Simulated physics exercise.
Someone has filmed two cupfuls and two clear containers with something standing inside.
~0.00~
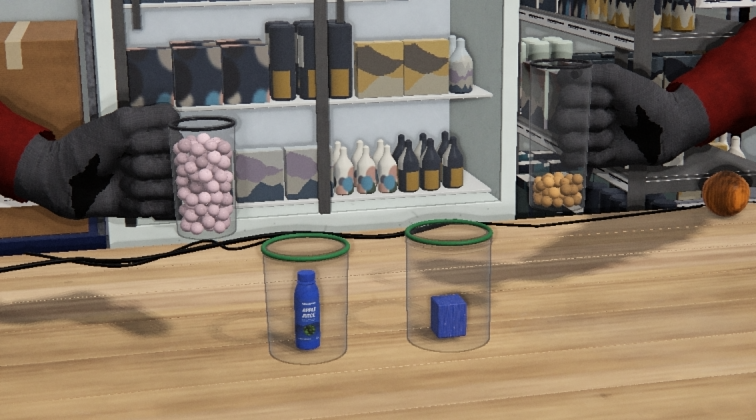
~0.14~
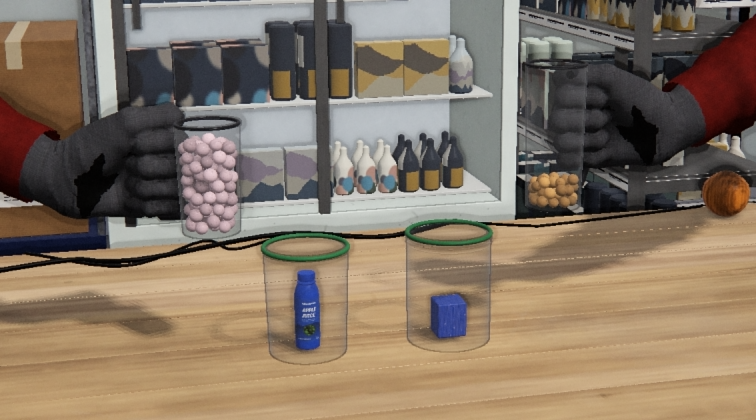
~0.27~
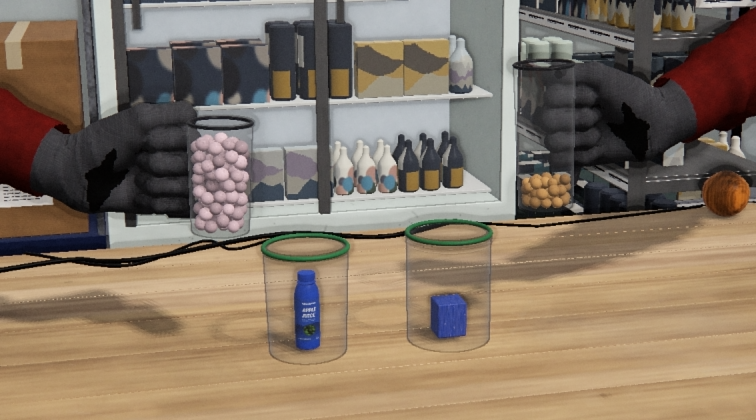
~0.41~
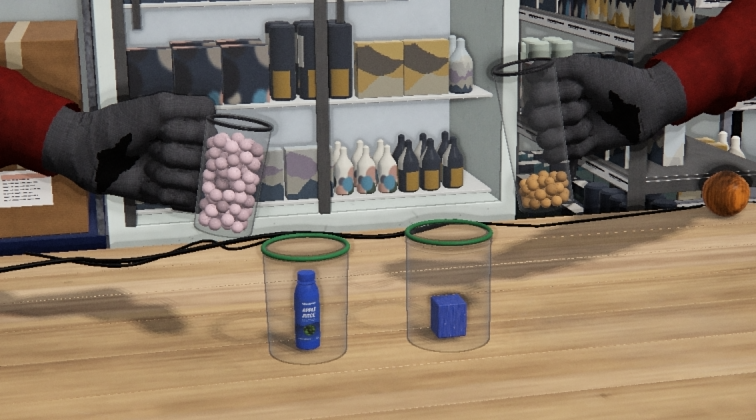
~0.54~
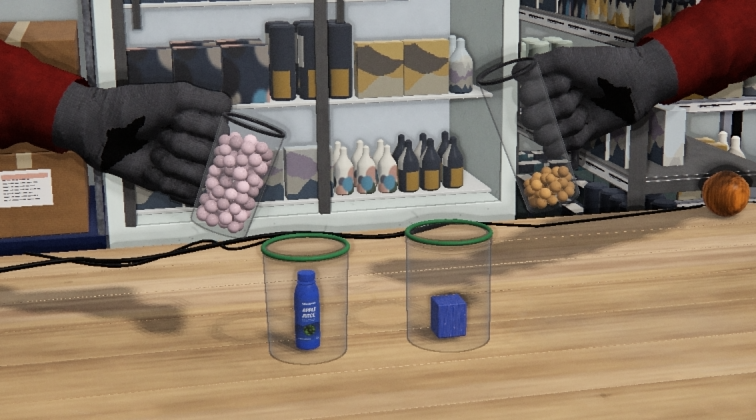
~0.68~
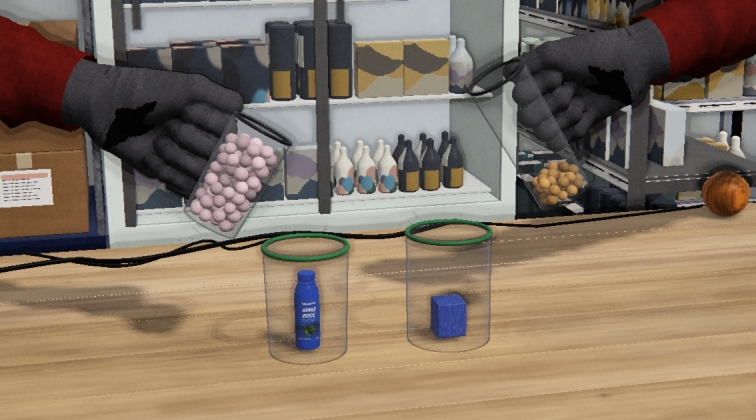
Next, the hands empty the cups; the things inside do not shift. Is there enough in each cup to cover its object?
The left object remains in view above the fill and the right object remains in view above the fill.
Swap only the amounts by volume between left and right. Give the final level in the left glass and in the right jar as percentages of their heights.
Left: 20 %. Right: 45 %.
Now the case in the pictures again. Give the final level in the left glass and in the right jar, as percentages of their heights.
Near 50 on the left, 15 on the right.
By 1.02 s, left glass empty, all of its cupful still in the cup; right jar empty, all of its cupful still in the cup.
By 1.45 s, left glass nearly empty, nearly all of its cupful still in the cup; right jar empty, all of its cupful still in the cup.
By 1.91 s, left glass a third full, roughly a quarter of its cupful still in the cup; right jar nearly empty, roughly half of its cupful still in the cup.
When it is over (2.9 s), left glass half full (surface near (307, 295)), nothing beside it; right jar nearly empty (surface near (448, 318)), nothing beside it; the left thing is still showing; the right thing is still showing.
